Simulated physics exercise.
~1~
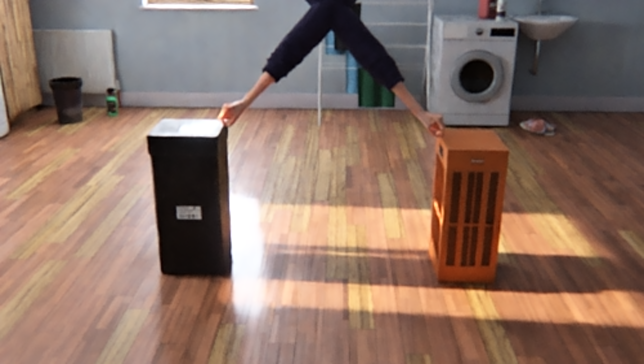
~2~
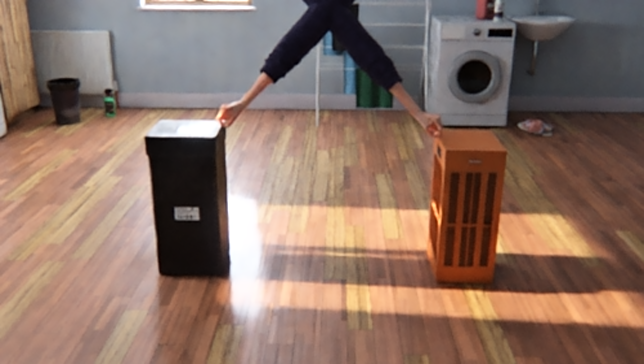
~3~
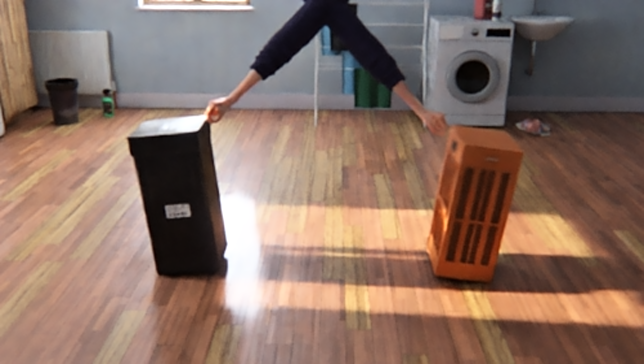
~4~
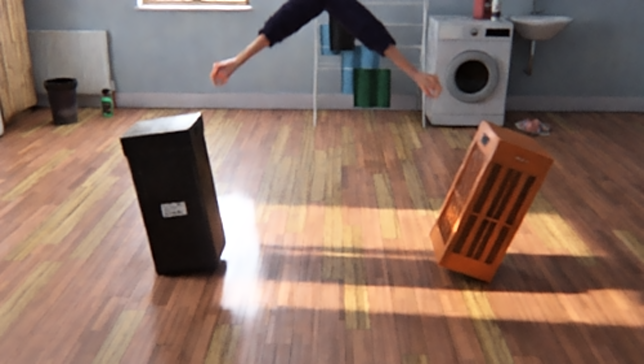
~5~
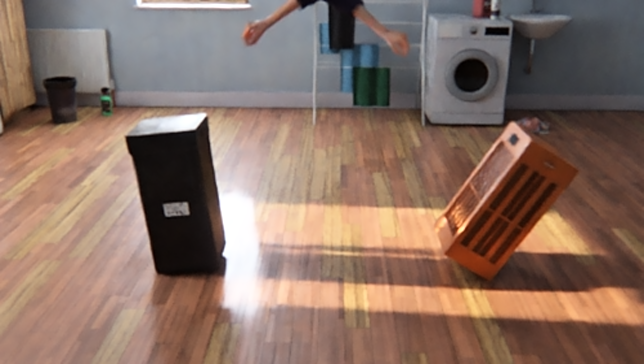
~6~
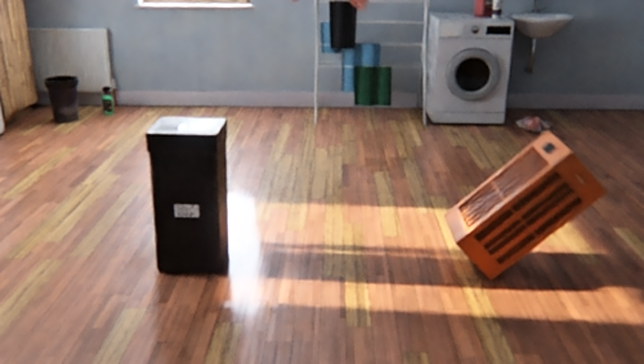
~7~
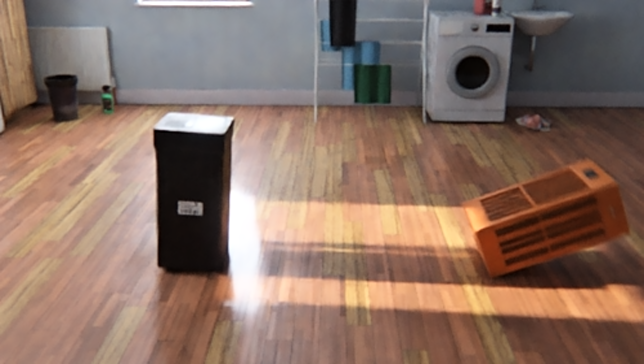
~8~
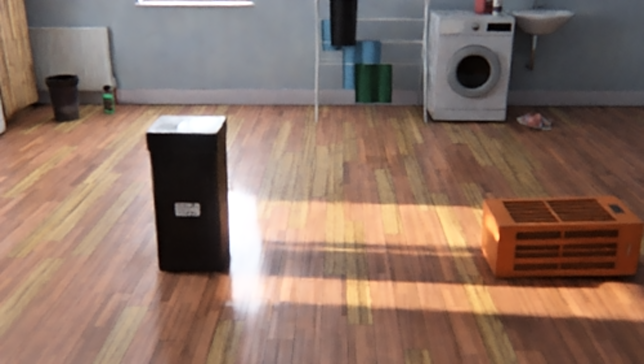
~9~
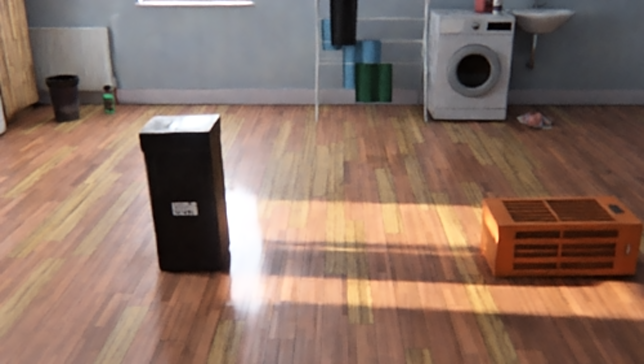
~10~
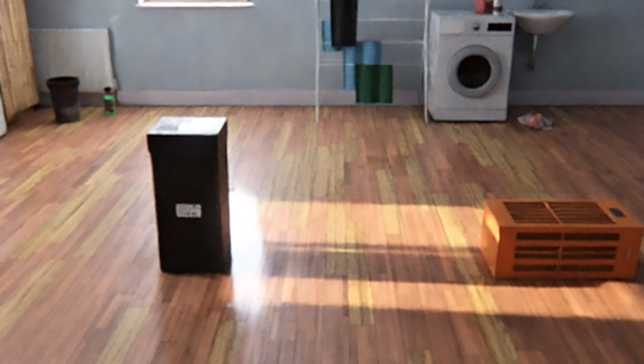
Sunlit laundry room, two hands releasing tilted boxes, the orange crate toppling right onto its side, the black one rocking back upright.
